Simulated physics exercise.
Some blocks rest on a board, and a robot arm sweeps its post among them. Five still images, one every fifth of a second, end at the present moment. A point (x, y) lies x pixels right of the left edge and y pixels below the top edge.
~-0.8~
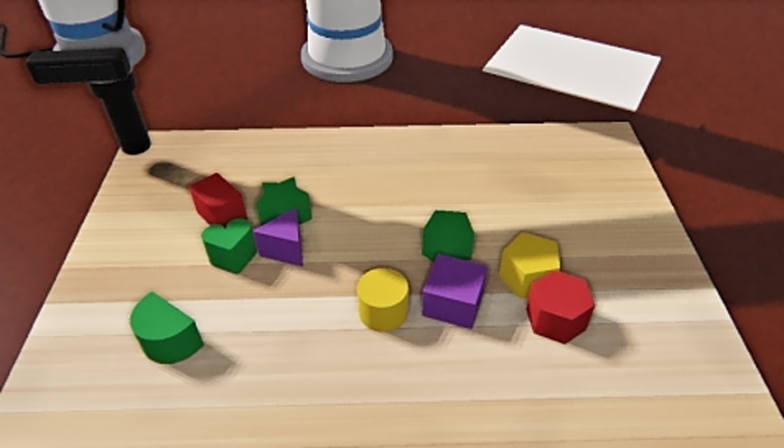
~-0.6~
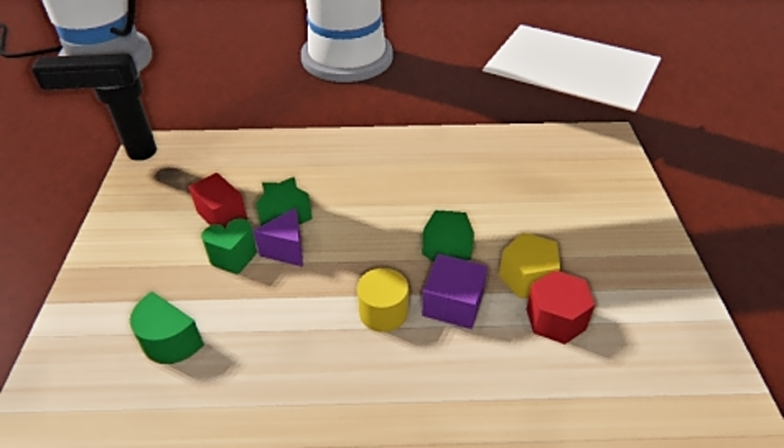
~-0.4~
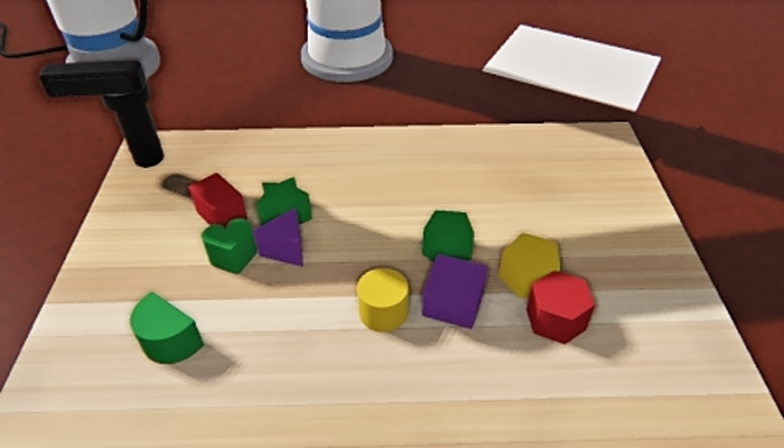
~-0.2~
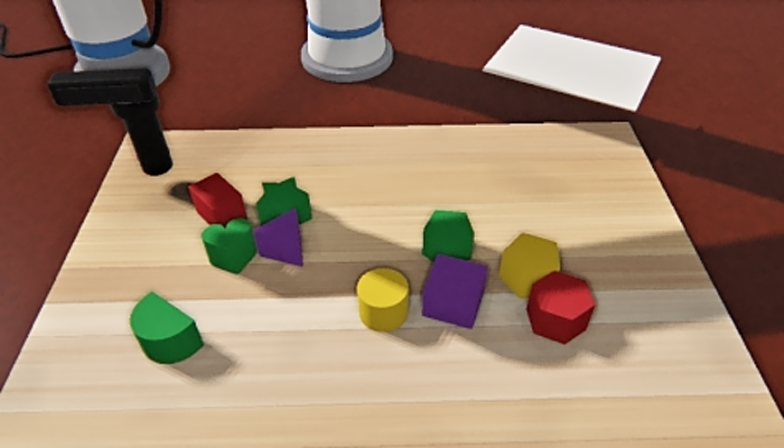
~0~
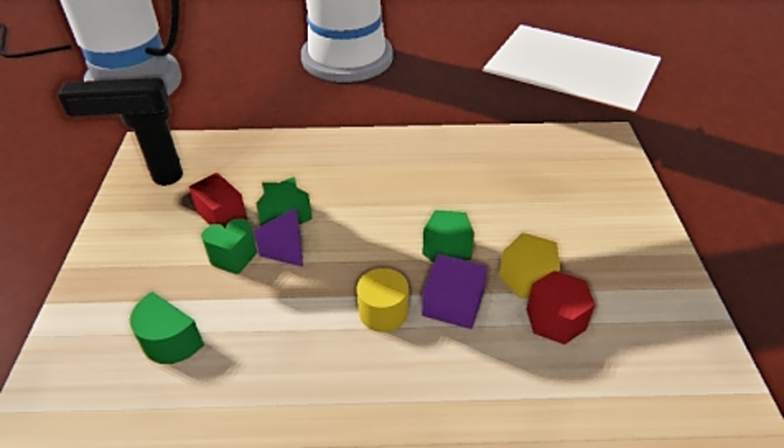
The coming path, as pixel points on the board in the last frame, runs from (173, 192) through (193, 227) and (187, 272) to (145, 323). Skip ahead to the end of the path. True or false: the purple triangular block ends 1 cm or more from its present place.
Answer: False.
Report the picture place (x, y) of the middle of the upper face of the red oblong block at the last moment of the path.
About (232, 204).
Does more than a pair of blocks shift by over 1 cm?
Going by the path, no.
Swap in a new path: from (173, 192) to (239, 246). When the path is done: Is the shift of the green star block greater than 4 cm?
My answer is no.
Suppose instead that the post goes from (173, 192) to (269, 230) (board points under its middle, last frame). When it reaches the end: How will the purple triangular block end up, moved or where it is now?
The block you're asking about gets moved.
The first path, step by step. One third of the way, post at (188, 212); red oblong block at (230, 197), turned 35° anticlockwise.
Two thirds of the way, post at (181, 257); red oblong block at (232, 204), turned 65° anticlockwise; green heart-shaped block at (227, 235), turned 15° anticlockwise.
At the end, post at (137, 308); green half-round block at (156, 332), turned 30° anticlockwise; red oblong block at (232, 204), turned 65° anticlockwise; green heart-shaped block at (227, 235), turned 15° anticlockwise; purple triangular block not moved.
